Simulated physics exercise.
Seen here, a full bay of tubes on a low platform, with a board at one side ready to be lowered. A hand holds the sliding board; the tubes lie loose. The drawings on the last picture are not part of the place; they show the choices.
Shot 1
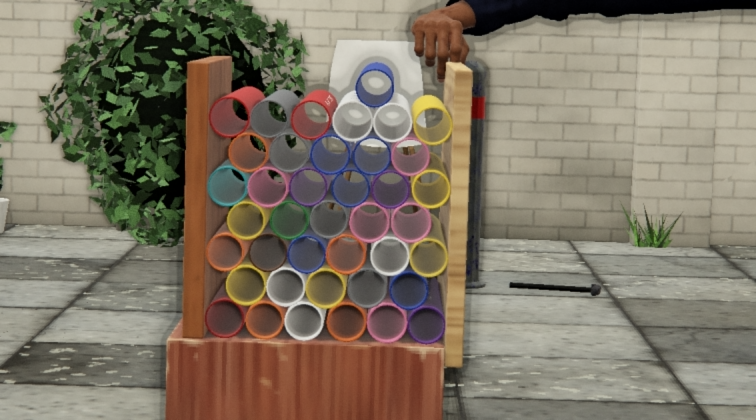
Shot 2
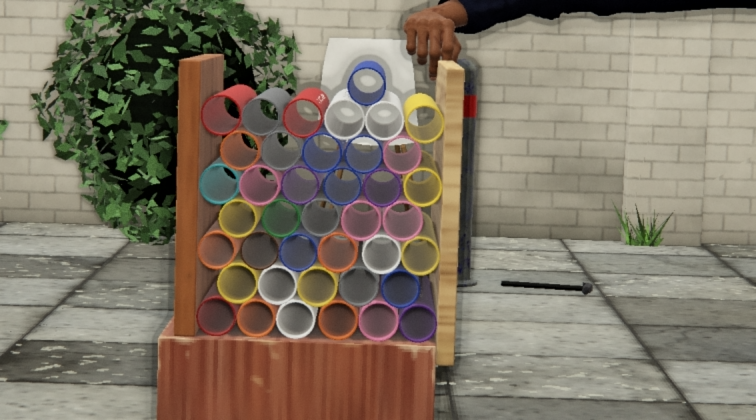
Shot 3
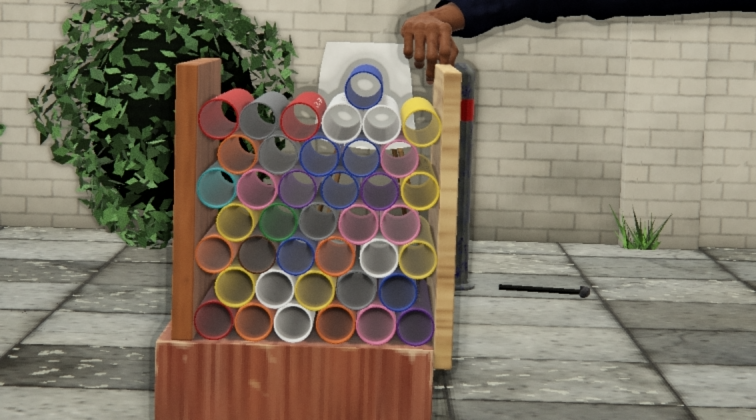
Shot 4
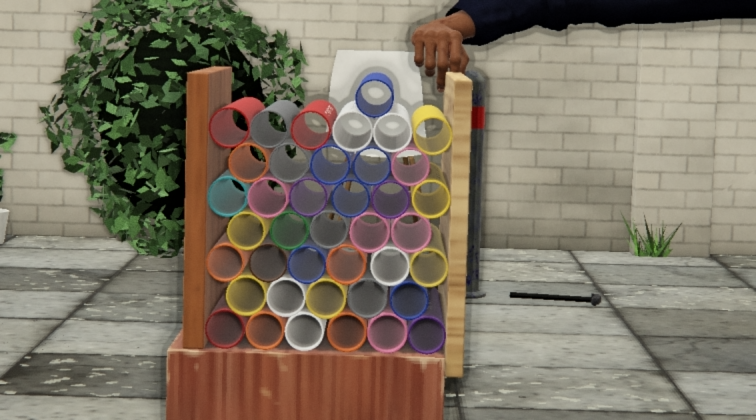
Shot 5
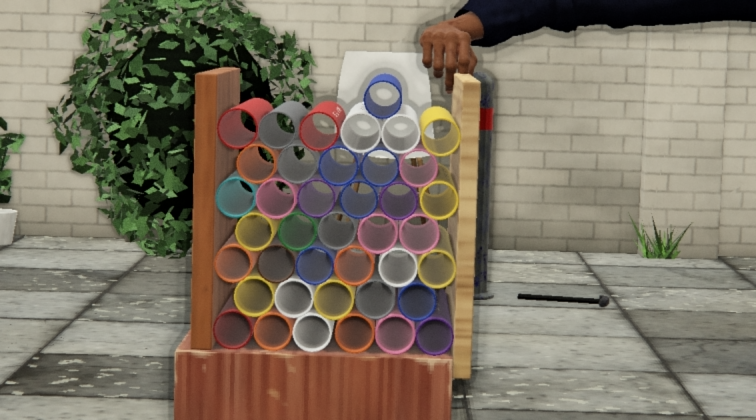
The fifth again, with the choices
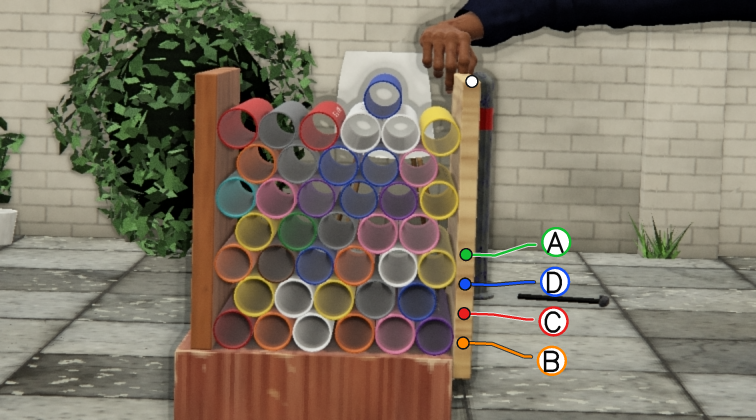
A hand holding the right side board of a rack of stacked colourful tubes, everything staying still as the view shifts slightly.
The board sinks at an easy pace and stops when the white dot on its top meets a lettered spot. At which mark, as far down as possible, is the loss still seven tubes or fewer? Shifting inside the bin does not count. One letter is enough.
Stop at D.
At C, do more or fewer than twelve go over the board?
At C, fewer than twelve.
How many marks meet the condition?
Two of the four.
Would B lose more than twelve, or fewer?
Fewer than twelve.
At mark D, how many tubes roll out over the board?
It comes to five.
On the marked copy, A at (466, 254); B at (463, 343); C at (464, 314); D at (465, 284); the white dot at (472, 81).
Following D. Soon after the start, top of the board (460, 166).
Later, top of the board (457, 259).
In the end, top of the board (456, 283), five out over the board.
As for the rest, A five out over the board; B more than seven out over the board; C more than seven out over the board.
